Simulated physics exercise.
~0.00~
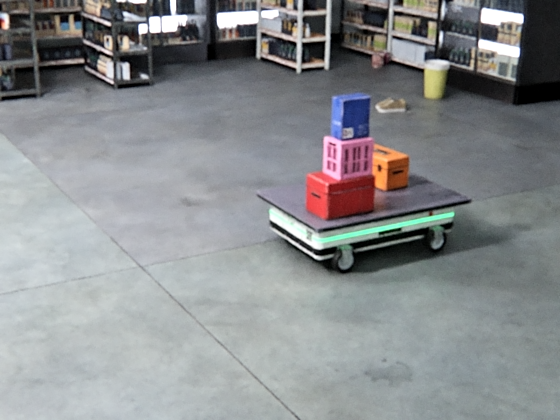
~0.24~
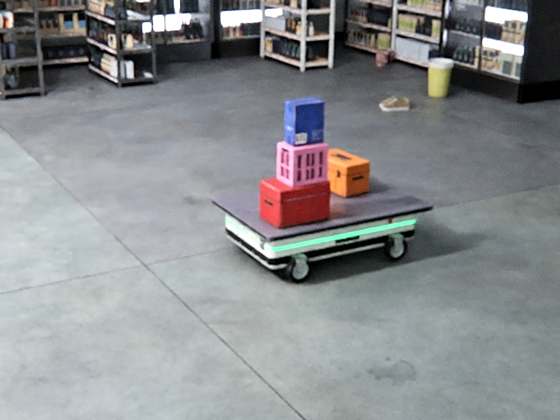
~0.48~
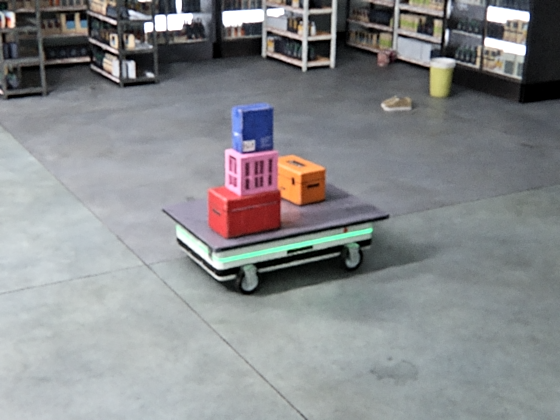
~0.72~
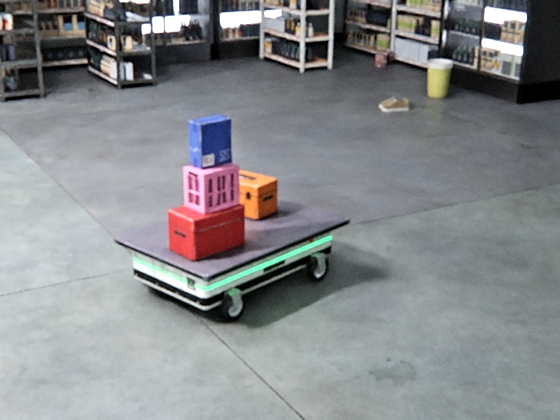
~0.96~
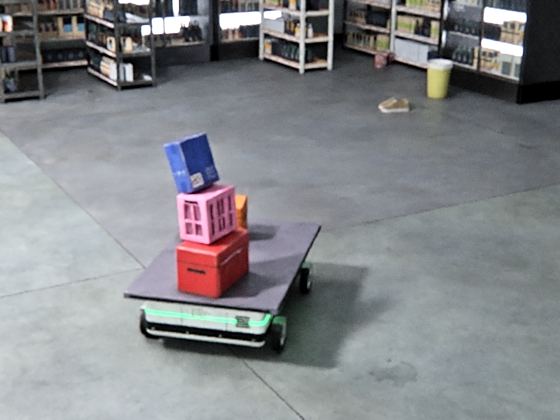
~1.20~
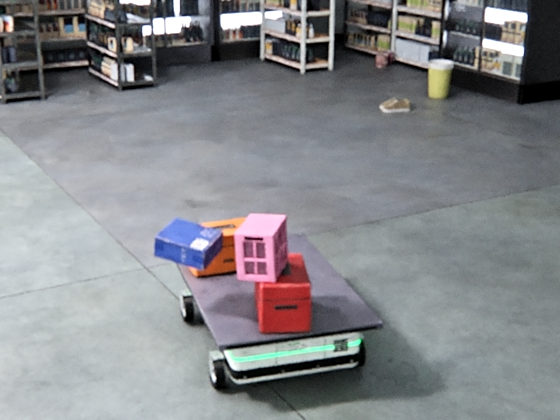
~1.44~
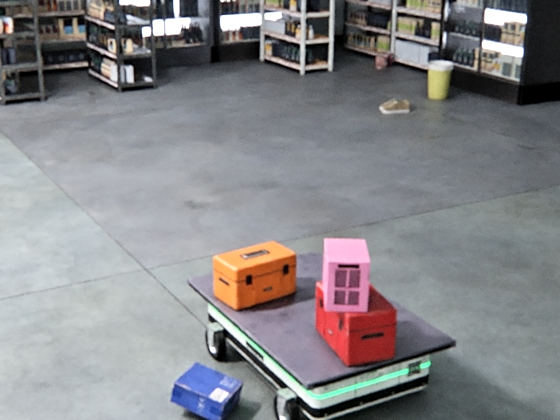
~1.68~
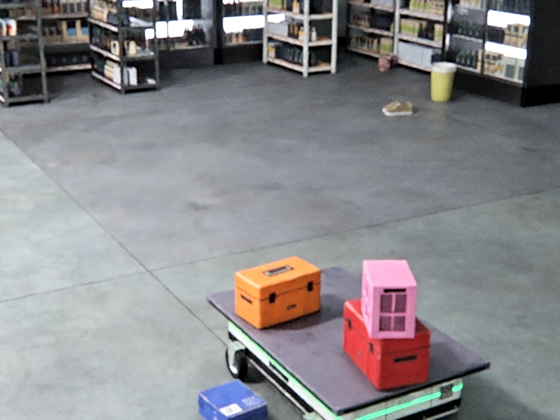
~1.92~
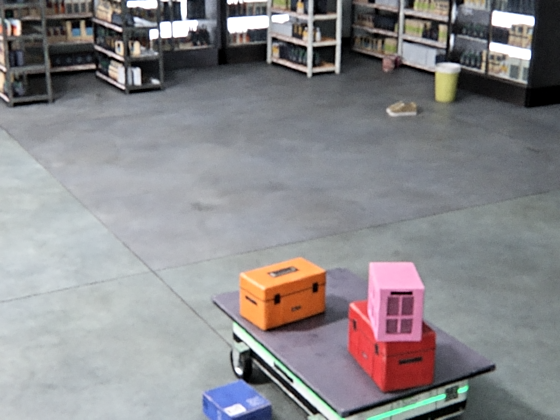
A flat, dark-topped cart with a glowing green strip rolls left across a grey concrete floor, seen from above, with stocked shelves and a yellow bin behind. On its deck, a blue box tops a pink crate on a red toolbox, with an orange toolbox beside the stack. The cart curves toward the viewer, and the blue box leans, then topples off the left side onto the floor. The cart swings round toward the lower right and stops, the pink crate still upright on the shifted red toolbox, the orange one still aboard, and the blue box lying alongside.
